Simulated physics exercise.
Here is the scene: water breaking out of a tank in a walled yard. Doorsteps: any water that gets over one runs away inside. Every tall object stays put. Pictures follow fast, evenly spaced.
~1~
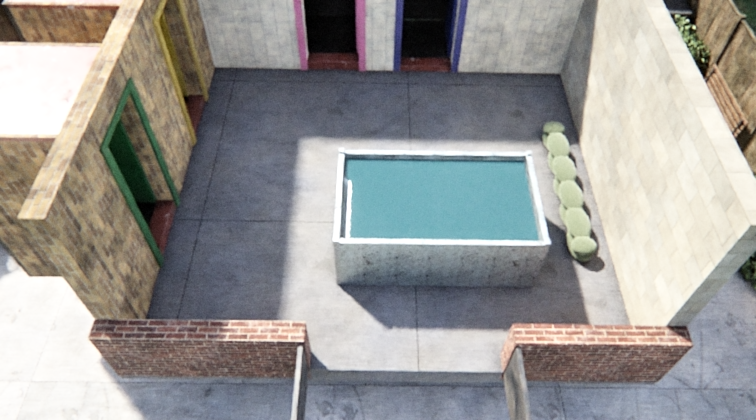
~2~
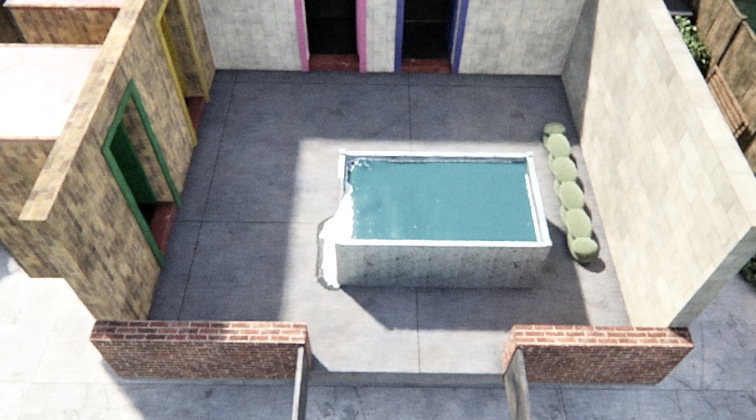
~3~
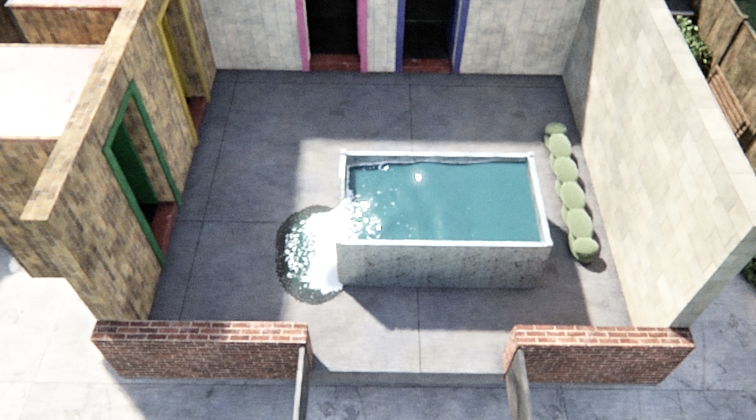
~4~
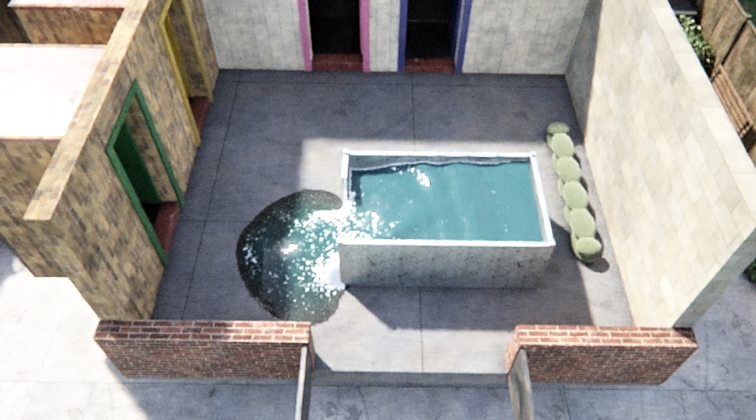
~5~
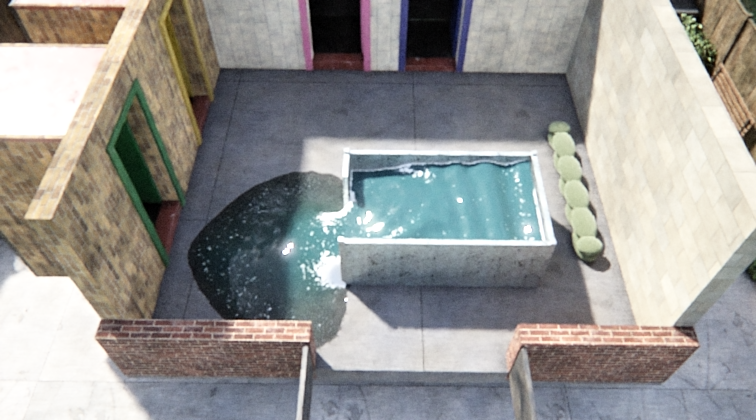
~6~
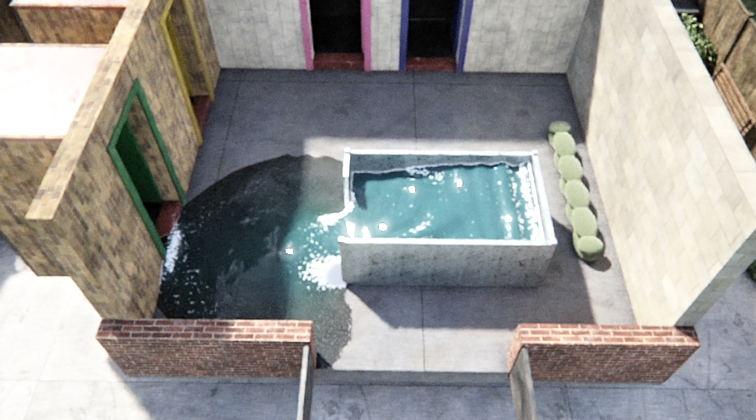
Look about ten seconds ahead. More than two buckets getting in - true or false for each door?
Blue door: False; green door: True; pink door: False; yellow door: False.
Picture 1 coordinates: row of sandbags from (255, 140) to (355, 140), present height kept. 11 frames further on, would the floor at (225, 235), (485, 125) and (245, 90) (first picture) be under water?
The three points come out soaked, untouched and soaked.
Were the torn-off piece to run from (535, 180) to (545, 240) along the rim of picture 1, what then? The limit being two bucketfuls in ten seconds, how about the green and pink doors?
I think the green door remains below the limit and the pink door remains below the limit.
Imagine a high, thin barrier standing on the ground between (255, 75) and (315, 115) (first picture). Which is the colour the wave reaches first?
The one in green.
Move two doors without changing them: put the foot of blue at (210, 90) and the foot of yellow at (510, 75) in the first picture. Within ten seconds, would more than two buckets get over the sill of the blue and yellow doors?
Blue door: Crosses the line; yellow door: Stays below the line.
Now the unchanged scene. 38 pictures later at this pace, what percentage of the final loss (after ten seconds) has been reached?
Around 80 % of the total, roughly.
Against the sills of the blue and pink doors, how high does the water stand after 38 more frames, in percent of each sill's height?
Roughly 50 and 60 %.
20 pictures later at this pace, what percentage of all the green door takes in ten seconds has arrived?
Result: 95 % of the ten-second total.
A moment on, water covers 25 % of the floor; the blue door not reached, the green door over two buckets in, the pink door not reached, the yellow door wet at the sill, nothing in.
Next, water covers 30 % of the floor; the blue door not reached, the green door far over two buckets in, the pink door not reached, the yellow door wet at the sill, nothing in.
Then, water covers 50 % of the floor; the blue door not reached, the green door far over two buckets in, the pink door wet at the sill, nothing in, the yellow door wet at the sill, nothing in.
Later, water covers 85 % of the floor; the blue door wet at the sill, nothing in, the green door far over two buckets in, the pink door wet at the sill, nothing in, the yellow door wet at the sill, nothing in.
In the end, water covers 95 % of the floor; the blue door wet at the sill, nothing in, the green door far over two buckets in, the pink door wet at the sill, nothing in, the yellow door wet at the sill, nothing in.
